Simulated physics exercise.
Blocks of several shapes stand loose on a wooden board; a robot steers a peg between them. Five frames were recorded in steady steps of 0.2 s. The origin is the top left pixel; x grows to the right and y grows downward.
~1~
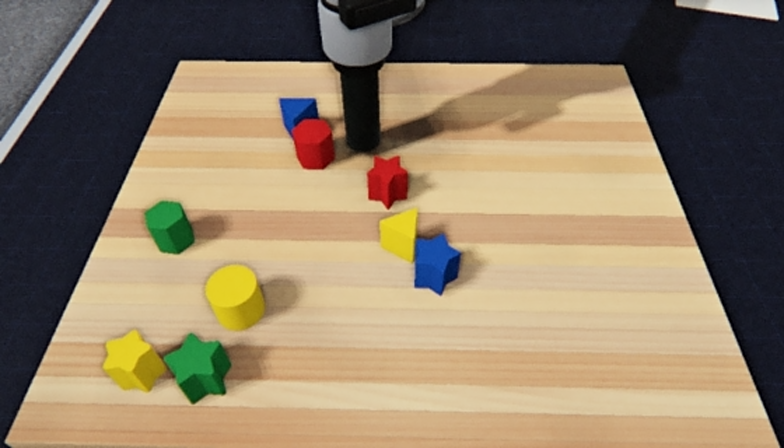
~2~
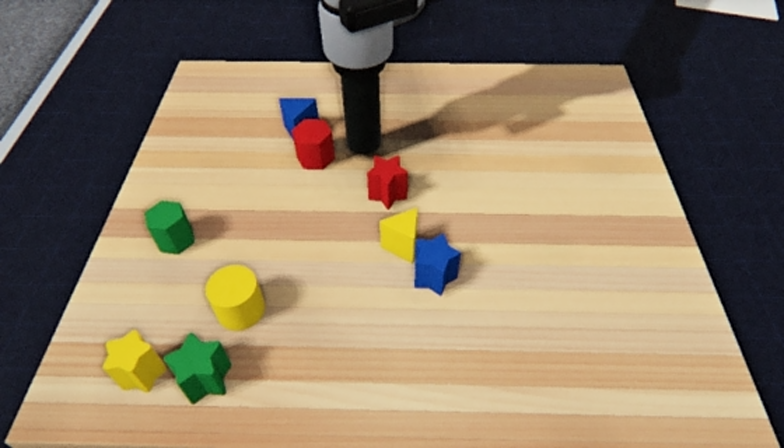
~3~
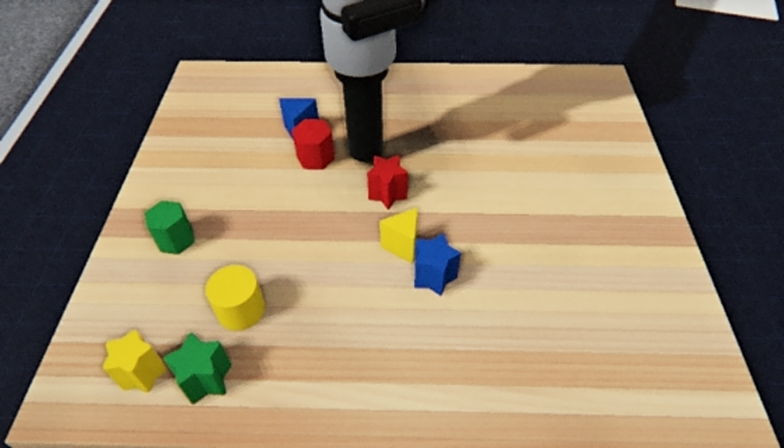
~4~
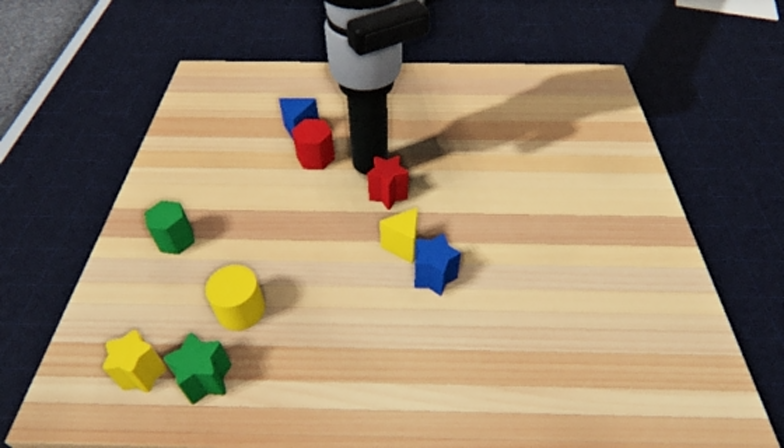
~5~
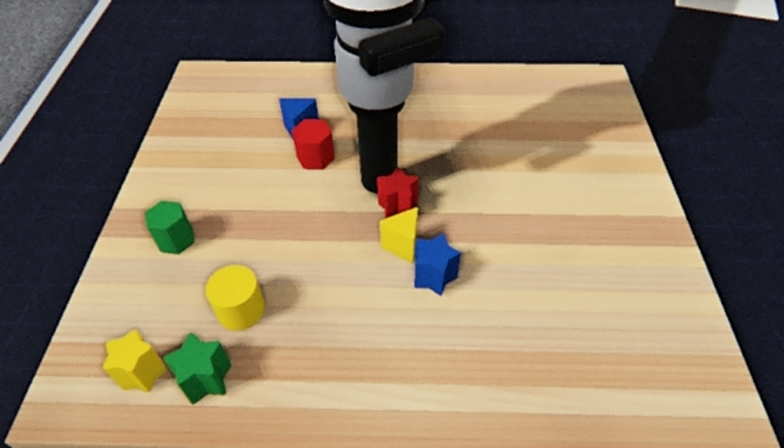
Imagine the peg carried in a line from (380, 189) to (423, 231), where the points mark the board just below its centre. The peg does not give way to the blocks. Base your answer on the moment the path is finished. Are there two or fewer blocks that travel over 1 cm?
That would be a yes.
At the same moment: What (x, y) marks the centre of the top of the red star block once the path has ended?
Its top centre lands on (448, 226).
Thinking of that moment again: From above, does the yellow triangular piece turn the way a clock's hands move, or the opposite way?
In a top view, it turns clockwise.
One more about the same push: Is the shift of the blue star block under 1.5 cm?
That would be a yes.
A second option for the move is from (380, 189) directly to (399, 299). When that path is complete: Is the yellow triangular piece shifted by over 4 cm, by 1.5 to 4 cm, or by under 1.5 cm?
Covers over 4 cm.
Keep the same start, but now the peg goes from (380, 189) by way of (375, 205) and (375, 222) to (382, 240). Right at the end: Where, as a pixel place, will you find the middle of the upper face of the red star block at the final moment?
I think it will end close to (414, 202).
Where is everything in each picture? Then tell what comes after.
In the first picture, tip of the peg (363, 142), middles of tops, red hexagonal block (312, 131), red star block (387, 167), yellow triangular piece (404, 222), blue star block (436, 251).
In the second picture, peg (364, 144), nothing pushed.
In the third picture, peg (366, 151), nothing pushed.
In the fourth picture, peg (370, 164), nothing pushed.
In the fifth picture, peg (379, 182), red hexagonal block (312, 131), red star block (398, 182), yellow triangular piece (404, 222), blue star block (436, 251).
On the path given first. Halfway along, peg (401, 203); red star block (422, 204); yellow triangular piece (405, 228), turned 25° clockwise.
At the end, peg (423, 224); red hexagonal block unmoved; red star block (448, 226); yellow triangular piece (407, 235), turned 65° clockwise; blue star block (439, 257).
